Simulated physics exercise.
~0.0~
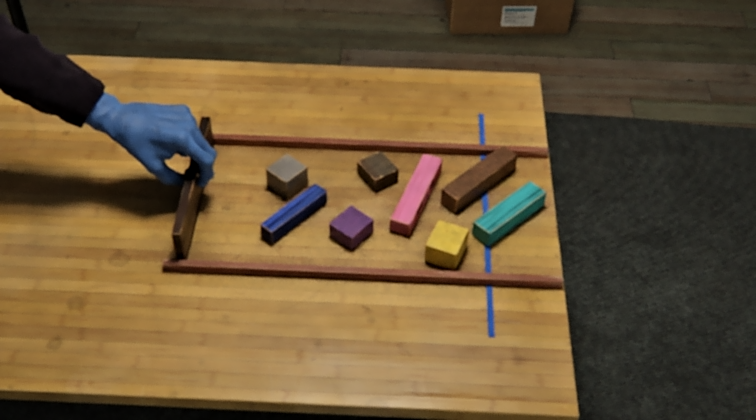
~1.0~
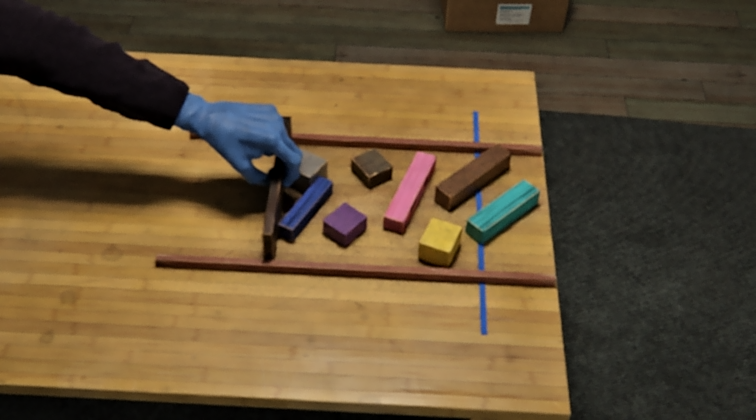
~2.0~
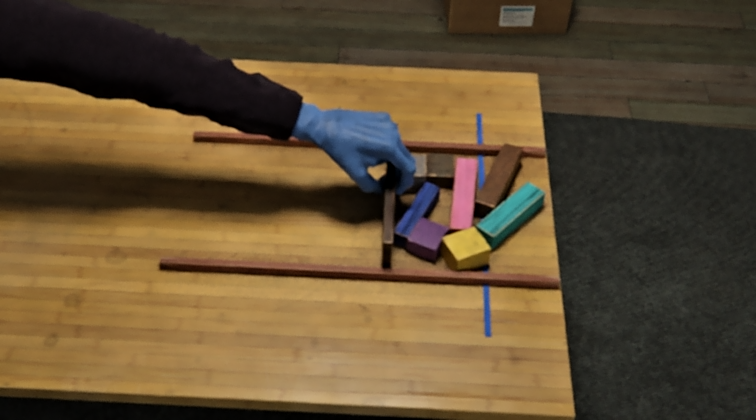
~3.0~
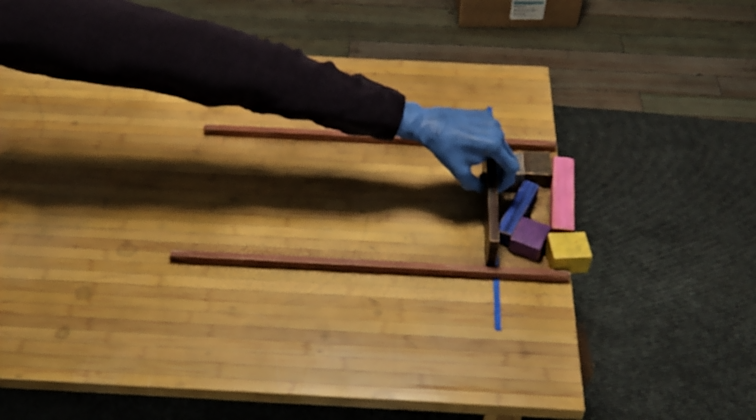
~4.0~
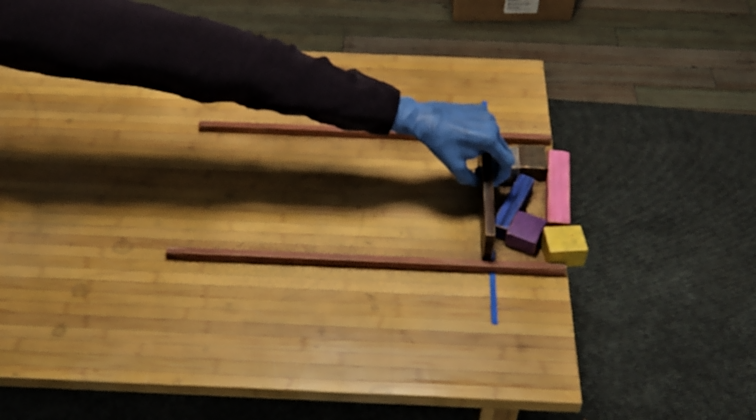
To begin with, a gloved hand holds a dark board upright at the left of a wooden table, facing scattered colourful sticks and blocks between two reddish rails. The hand pushes the board right, reaching the grey block and blue stick first. As it continues, the pieces bunch together, and the brown bar and yellow block shift toward the table's right edge. The board then reaches the blue tape, and the brown bar and turquoise stick go over the edge. Finally the board stops, with the pink stick and yellow block perched at the edge, still on the table.
